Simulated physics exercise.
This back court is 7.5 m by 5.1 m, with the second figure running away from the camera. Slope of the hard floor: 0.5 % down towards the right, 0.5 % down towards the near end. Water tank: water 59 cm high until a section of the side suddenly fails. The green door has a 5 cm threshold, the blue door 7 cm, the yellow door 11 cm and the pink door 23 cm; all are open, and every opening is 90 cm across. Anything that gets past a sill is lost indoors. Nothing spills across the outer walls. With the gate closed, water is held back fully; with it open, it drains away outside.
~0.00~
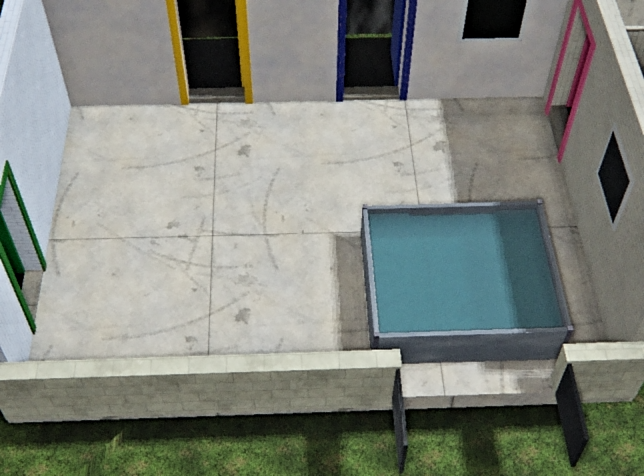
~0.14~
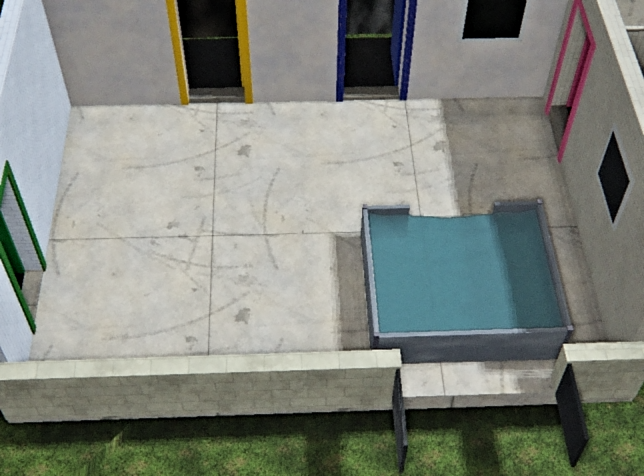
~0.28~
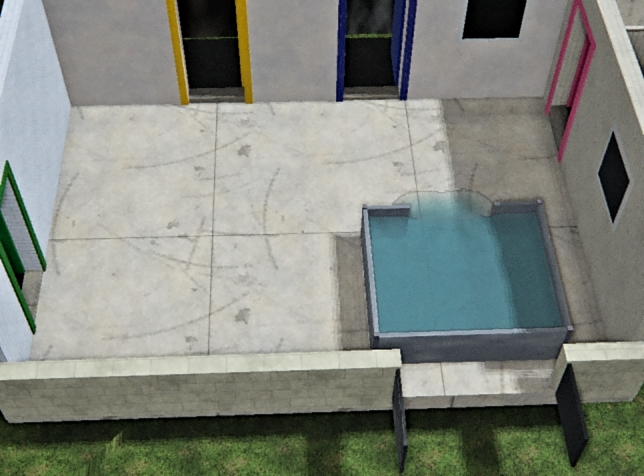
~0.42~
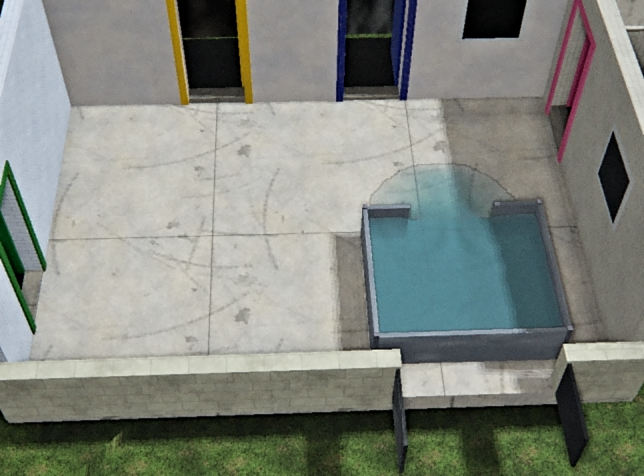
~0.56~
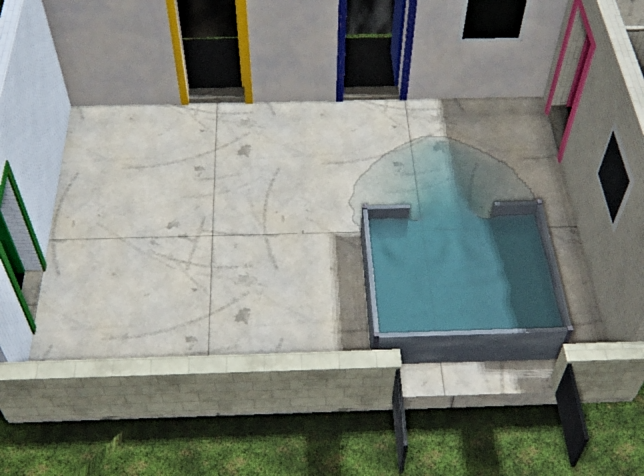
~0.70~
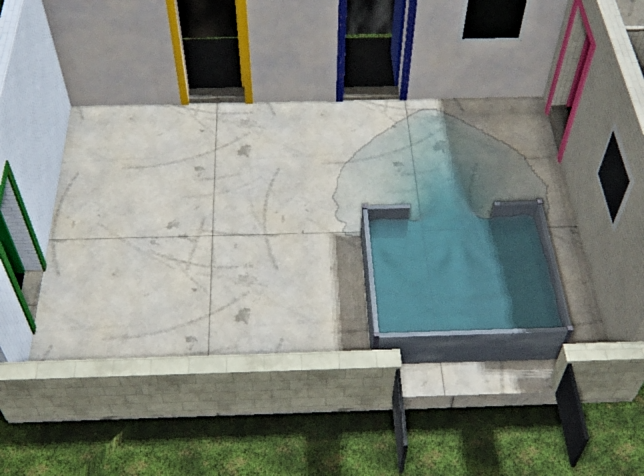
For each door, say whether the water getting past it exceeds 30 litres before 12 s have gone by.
In the end at the green door the limit will not be outstripped. At the blue door the limit will be outstripped. At the yellow door the limit will not be outstripped. At the pink door the limit will not be outstripped.
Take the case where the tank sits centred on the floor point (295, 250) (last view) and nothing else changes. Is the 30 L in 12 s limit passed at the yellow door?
So the yellow door tops the limit.
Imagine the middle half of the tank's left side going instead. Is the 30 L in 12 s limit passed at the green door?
So, green door: Out of bounds.
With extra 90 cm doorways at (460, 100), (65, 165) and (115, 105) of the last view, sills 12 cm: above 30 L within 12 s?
So, in the order given, it's beyond the mark, then shy of the mark, then shy of the mark.
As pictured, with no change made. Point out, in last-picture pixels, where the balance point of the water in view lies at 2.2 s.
At roughly (446, 231).
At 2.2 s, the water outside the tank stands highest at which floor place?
Around (534, 99).
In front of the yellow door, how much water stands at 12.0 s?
The depth comes to around 3.0 centimetres.
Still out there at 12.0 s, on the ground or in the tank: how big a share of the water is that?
I'd put it at some 84 percent still there.
After 1.4 s water covers 25 % of the floor and is deepest (32 cm) near (442, 224); green door not reached, blue door 18 cm at the sill, 13 L in, yellow door not reached, pink door 6 cm at the sill, 0 L in.
After 2.2 s water covers 30 % of the floor and is deepest (36 cm) near (534, 99); green door not reached, blue door 23 cm at the sill, 84 L in, yellow door 2 cm at the sill, 0 L in, pink door 22 cm at the sill, 1 L in.
After 3.5 s water covers 40 % of the floor and is deepest (23 cm) near (534, 99); green door not reached, blue door 18 cm at the sill, 174 L in, yellow door 7 cm at the sill, 0 L in, pink door 19 cm at the sill, 6 L in.
After 7.0 s water covers 75 % of the floor and is deepest (19 cm) near (604, 373); green door 4 cm at the sill, 0 L in, blue door 11 cm at the sill, 265 L in, yellow door 5 cm at the sill, 0 L in, pink door 13 cm at the sill, 6 L in.
After 12.0 s water covers 95 % of the floor and is deepest (14 cm) near (590, 374); green door 6 cm at the sill, 1 L in, blue door 8 cm at the sill, 287 L in, yellow door 3 cm at the sill, 0 L in, pink door 9 cm at the sill, 6 L in.
